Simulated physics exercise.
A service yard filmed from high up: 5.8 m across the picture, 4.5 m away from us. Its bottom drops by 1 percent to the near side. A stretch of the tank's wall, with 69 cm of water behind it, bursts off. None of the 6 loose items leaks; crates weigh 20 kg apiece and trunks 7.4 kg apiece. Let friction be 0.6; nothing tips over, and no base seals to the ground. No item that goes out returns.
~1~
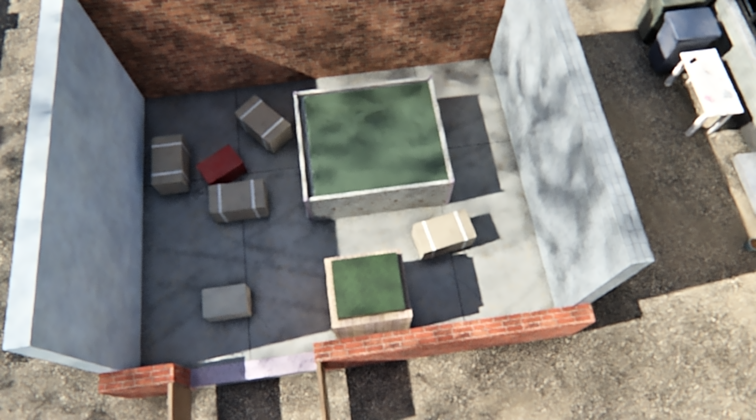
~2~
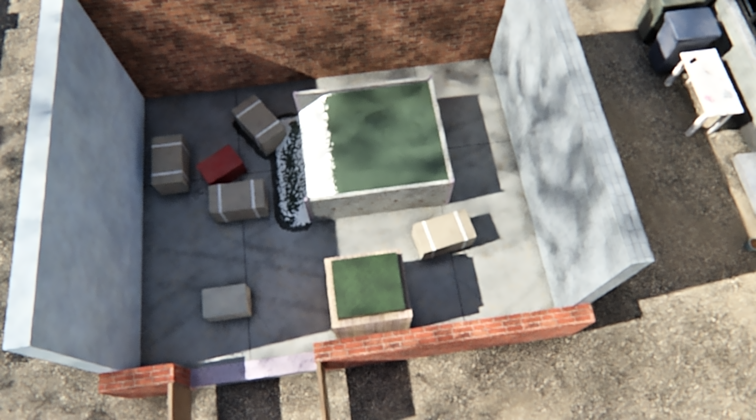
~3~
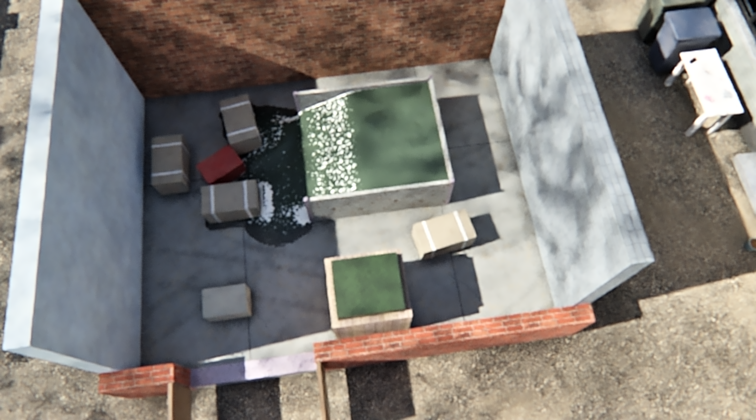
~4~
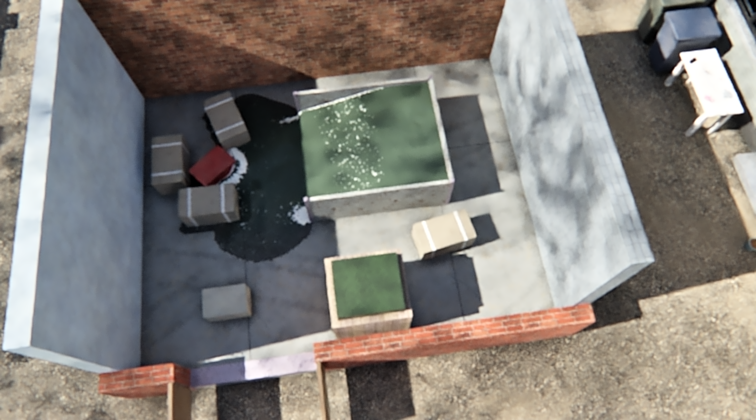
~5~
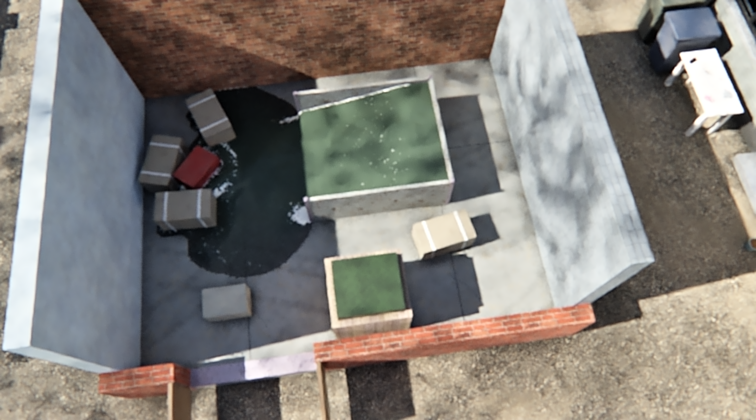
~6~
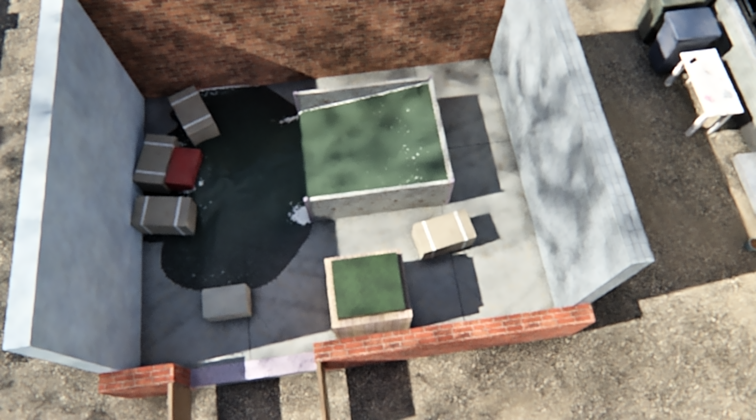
Dark water bursts from the left side of a large green-topped tank in a walled yard seen from high above, foaming white at first, then spreading in a widening pool. Around it sit grey-brown strapped boxes and a small red crate at left, a grey block below, and a smaller green-topped box and pale crate nearer the right. The water pushes the upper-left boxes and red crate leftward, while the others and the camera stay still.
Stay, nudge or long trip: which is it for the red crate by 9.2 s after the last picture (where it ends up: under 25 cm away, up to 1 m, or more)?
Observation: Red crate moves a great deal.
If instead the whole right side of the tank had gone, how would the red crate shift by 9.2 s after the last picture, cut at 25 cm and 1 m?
The red crate remains in place.
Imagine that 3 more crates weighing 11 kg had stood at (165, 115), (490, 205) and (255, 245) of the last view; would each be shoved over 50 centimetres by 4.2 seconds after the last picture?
Spot by spot, in turn: Exceeds it, falls short, exceeds it.
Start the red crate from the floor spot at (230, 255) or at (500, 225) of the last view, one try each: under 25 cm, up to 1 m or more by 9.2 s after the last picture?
From the first spot it goes a long way, and from the second it does not really budge.
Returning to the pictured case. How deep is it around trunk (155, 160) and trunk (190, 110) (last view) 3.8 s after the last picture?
About 13 and 12 cm.
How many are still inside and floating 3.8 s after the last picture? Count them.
Count: 4.
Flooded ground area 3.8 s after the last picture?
About 20 m2.
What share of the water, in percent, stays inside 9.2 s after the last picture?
Around 58 per cent of the water is still in there.
Then, 1.2 s after the last picture the red crate is near (175, 159), 0.6 m from its start, afloat; 0 of 6 are out; 4 afloat.
Then, 3.8 s after the last picture the red crate is near (242, 322), 2.5 m from its start, afloat; 1 of 6 are out; 4 afloat.
Then, 6.2 s after the last picture the red crate has gone out; 2 of 6 are out; 2 afloat.
Then, 9.2 s after the last picture the red crate has gone out; 3 of 6 are out; 2 afloat.
